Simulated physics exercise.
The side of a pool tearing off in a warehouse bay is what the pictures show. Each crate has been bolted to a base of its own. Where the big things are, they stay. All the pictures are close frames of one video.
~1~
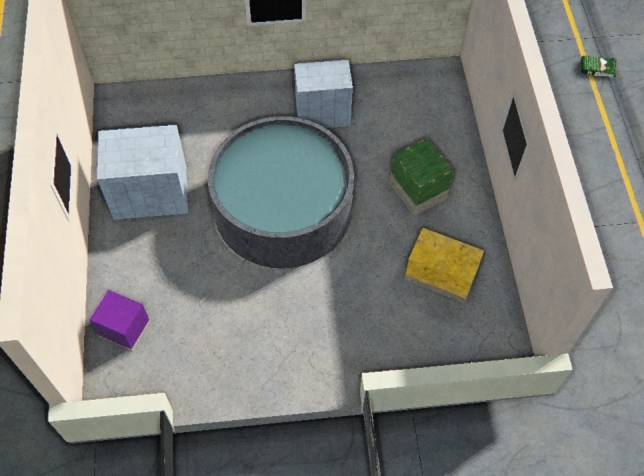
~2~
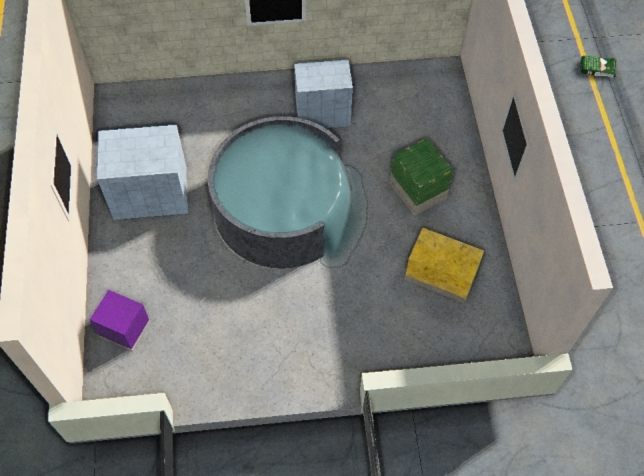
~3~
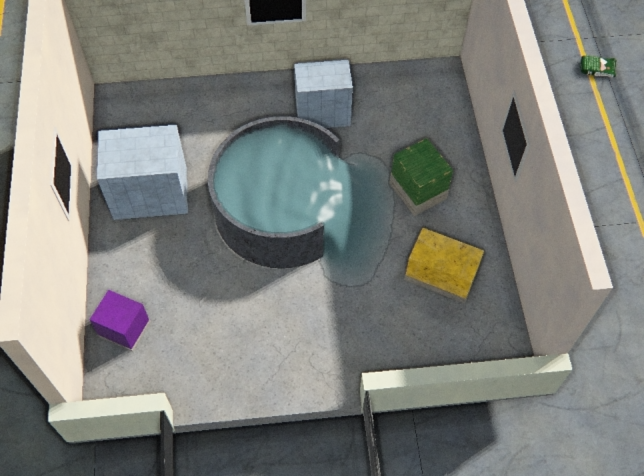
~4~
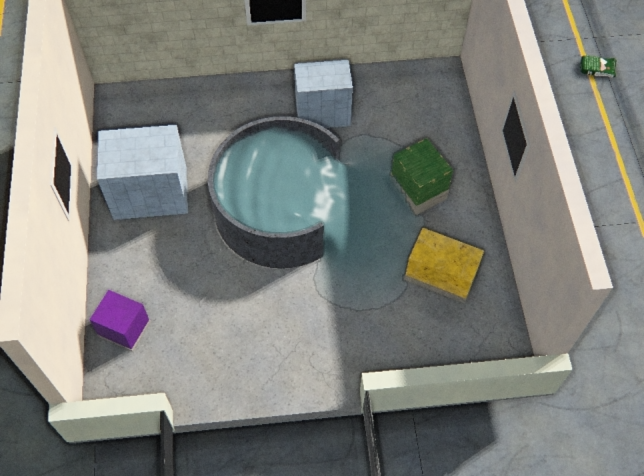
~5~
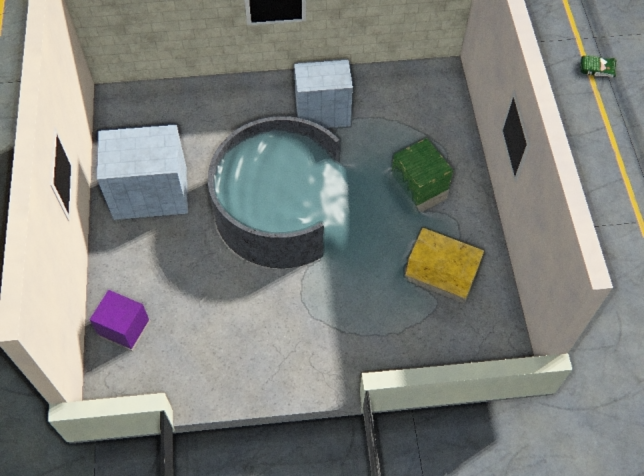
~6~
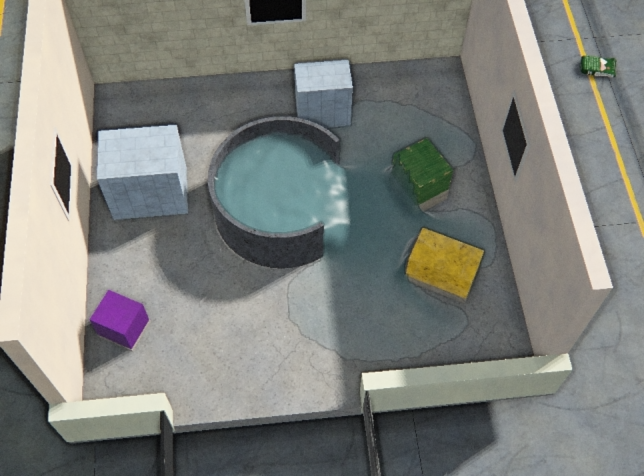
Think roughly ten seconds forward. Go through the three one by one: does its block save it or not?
The yellow crate is not saved. The purple crate is not saved. The green crate is not saved.
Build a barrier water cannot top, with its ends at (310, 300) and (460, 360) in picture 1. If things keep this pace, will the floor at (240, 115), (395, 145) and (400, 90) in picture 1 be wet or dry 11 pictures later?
Outcome by spot, in order - unwatered, watered, watered.
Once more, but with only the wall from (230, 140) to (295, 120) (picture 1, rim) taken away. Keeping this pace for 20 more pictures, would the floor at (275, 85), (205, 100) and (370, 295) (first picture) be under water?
In that order: Awash, awash, clear.
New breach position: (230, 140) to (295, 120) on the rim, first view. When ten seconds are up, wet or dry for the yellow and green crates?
The yellow crate is untouched; the green crate is untouched.
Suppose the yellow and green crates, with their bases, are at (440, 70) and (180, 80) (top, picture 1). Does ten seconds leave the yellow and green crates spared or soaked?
Result - yellow crate is inundated, green crate stays clear.
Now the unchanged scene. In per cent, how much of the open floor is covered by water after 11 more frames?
Roughly 45 per cent.
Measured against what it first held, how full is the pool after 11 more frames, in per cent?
By my count, 30 per cent.
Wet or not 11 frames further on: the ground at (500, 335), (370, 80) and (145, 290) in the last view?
First spot swamped, second spot swamped, third spot clear.
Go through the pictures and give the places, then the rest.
In the first picture, the pool at (281, 177) is whole and still.
In the second picture, the front is at a hidden place, out from the gap at (347, 206).
In the third picture, water pours out at (347, 208) and has run to (366, 158).
In the fourth picture, the front is at (400, 150), out from the gap at (347, 210).
In the fifth picture, the front is at (439, 149), out from the gap at (347, 210).
In the sixth picture, water pours out at (347, 210) and has run to (465, 138).
A moment on, water covers 35 % of the floor; the yellow crate water round its plinth, the purple crate not reached, the green crate water round its plinth.
Next, water covers 45 % of the floor; the yellow crate water round its plinth, the purple crate not reached, the green crate water round its plinth.
Then, water covers 60 % of the floor; the yellow crate water round its plinth, the purple crate not reached, the green crate water round its plinth.
Later, water covers 95 % of the floor; the yellow crate water round its plinth, the purple crate water round its plinth, the green crate water round its plinth.
In the end, water covers 100 % of the floor; the yellow crate was topped, the purple crate was topped, the green crate was topped.
